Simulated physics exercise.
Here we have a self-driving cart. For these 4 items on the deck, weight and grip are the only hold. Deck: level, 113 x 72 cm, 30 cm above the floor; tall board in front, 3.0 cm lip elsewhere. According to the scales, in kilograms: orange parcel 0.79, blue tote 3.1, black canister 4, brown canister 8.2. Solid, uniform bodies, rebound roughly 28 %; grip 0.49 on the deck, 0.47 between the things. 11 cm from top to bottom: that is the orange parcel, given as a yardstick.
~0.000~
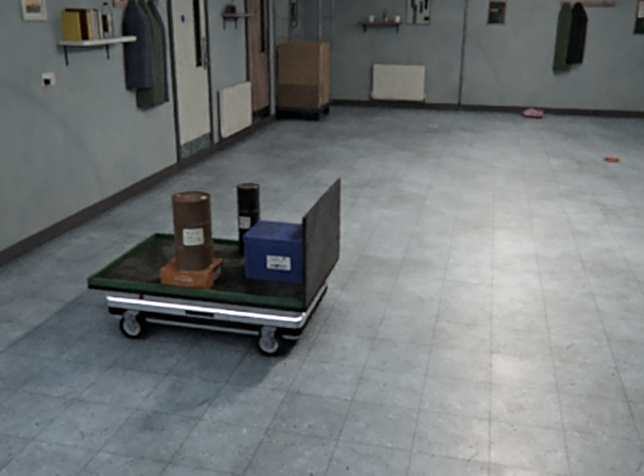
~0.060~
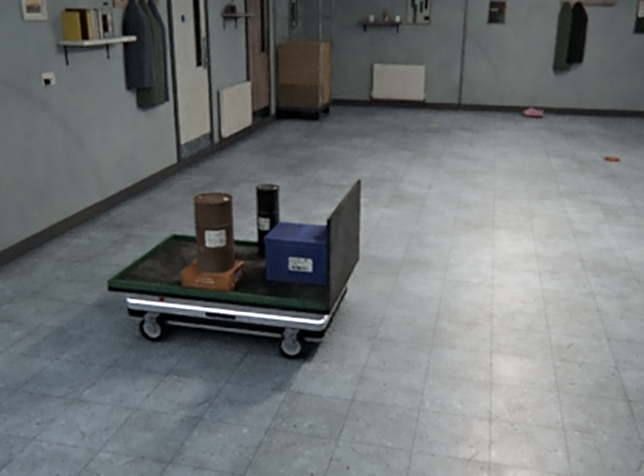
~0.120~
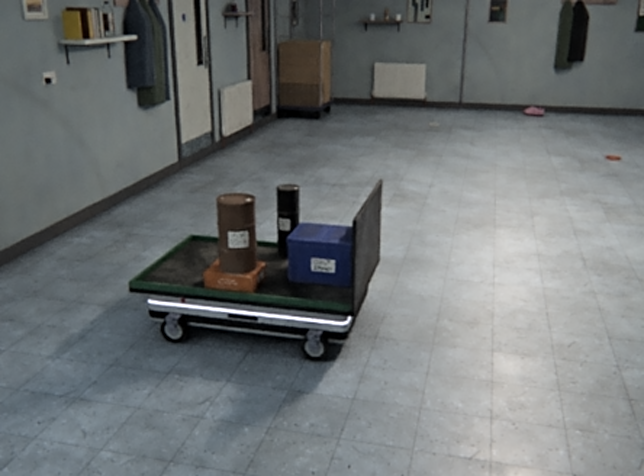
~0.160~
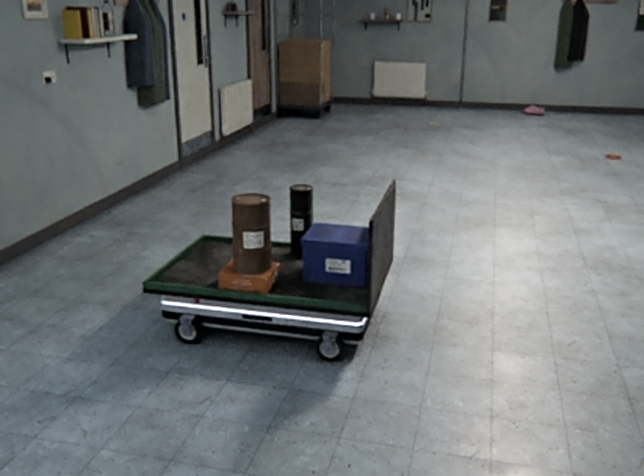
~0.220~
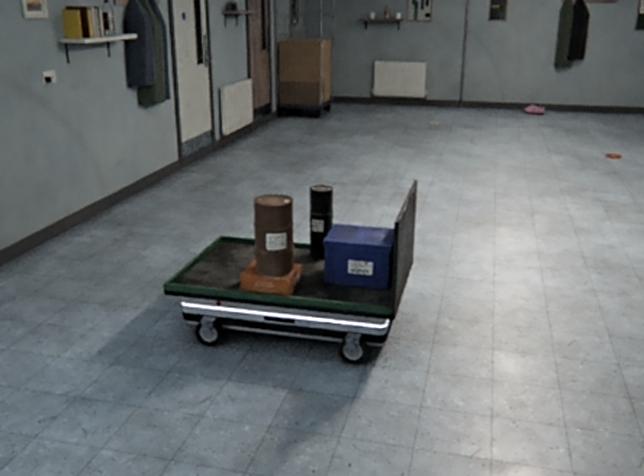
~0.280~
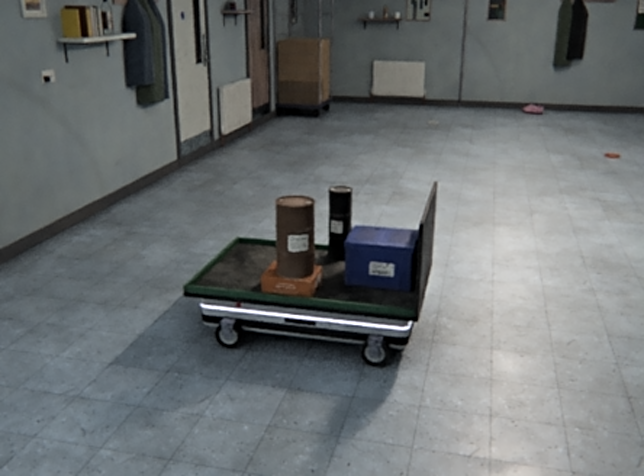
In a large tiled room, a loaded flat cart rolls steadily to the right.
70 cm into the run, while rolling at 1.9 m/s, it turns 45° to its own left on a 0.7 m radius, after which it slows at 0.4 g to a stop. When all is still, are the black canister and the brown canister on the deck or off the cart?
The black canister stays put; the brown canister has gone.
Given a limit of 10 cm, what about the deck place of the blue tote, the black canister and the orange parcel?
First, the blue tote is moved away; second, the black canister is moved away; third, the orange parcel stays in its position.
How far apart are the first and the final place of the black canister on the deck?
I'd put it at about 28 centimetres.
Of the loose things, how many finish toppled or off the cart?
That makes 2.
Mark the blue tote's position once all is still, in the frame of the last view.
Near (598, 215).
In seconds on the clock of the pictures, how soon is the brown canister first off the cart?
That comes at close to 0.6 seconds.
Around 0.58 s, cart has run 110 cm, turned 21°; black canister at 34° to upright near (436, 225); brown canister at 4° to upright near (428, 242); blue tote shifted 21 cm.
Around 0.88 s, cart has run 166 cm, turned 45°; brown canister now off the cart; black canister on its side near (487, 224); blue tote shifted 20 cm.
Around 1.28 s, cart has run 201 cm, turned 45°; black canister on its side near (537, 221); blue tote shifted 18 cm; orange parcel shifted 4 cm.
Finally (2.1 s), off the cart, brown canister; on their side or leaning hard on the deck, black canister; not toppled but over 10 cm from the start, blue tote; the last one still in place (within 10 cm). In the last view, black canister near (545, 220).
